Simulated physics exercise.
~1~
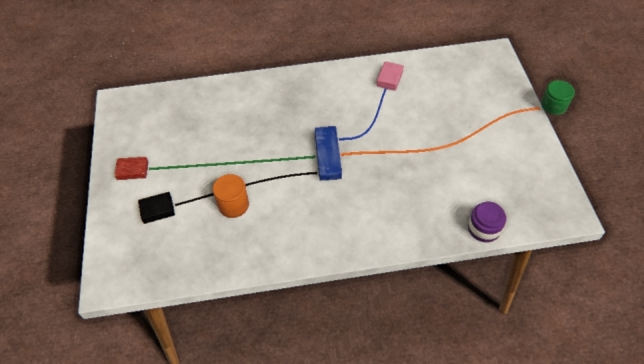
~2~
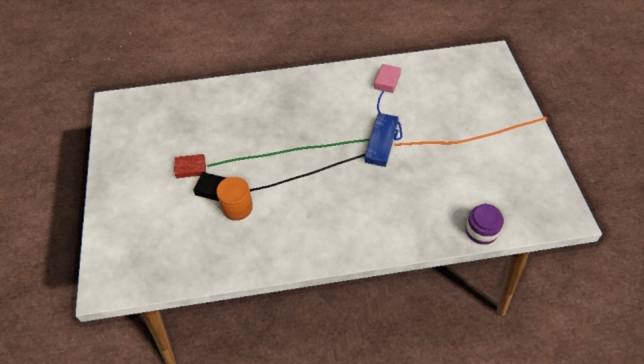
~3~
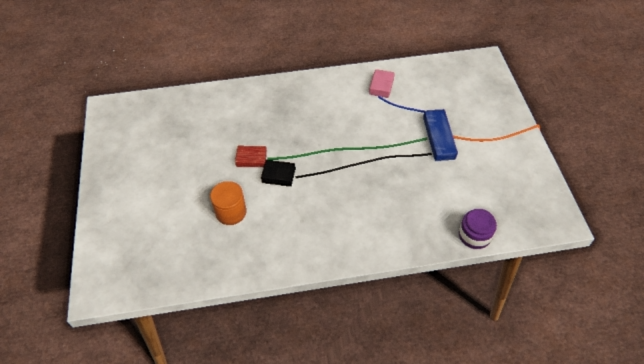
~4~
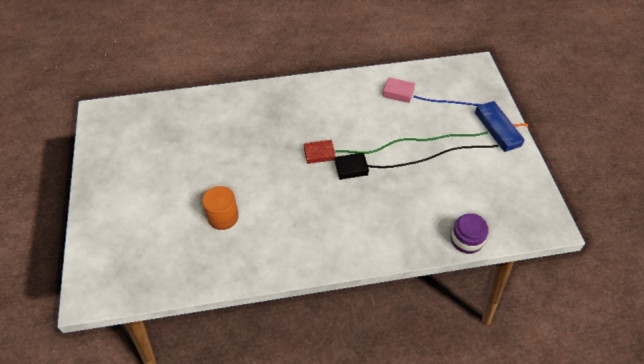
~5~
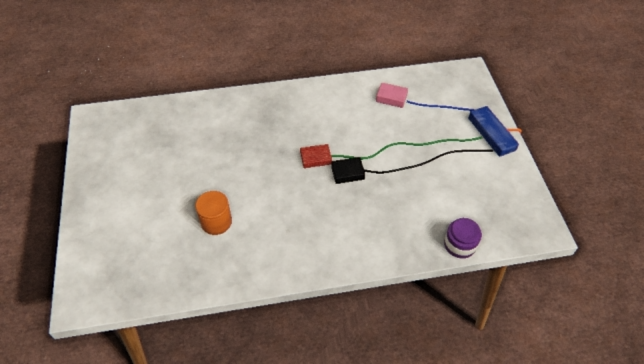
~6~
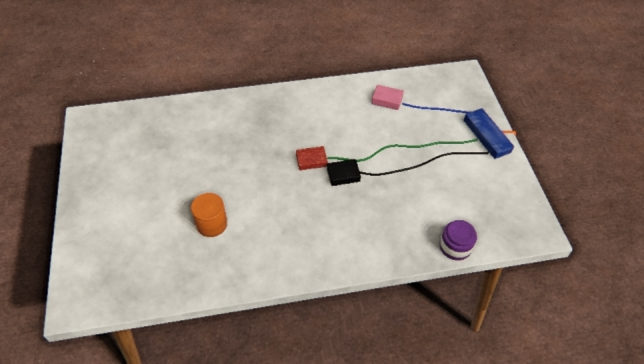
On a pale tabletop, a green object drops away, dragging the corded blue block and boxes rightward.
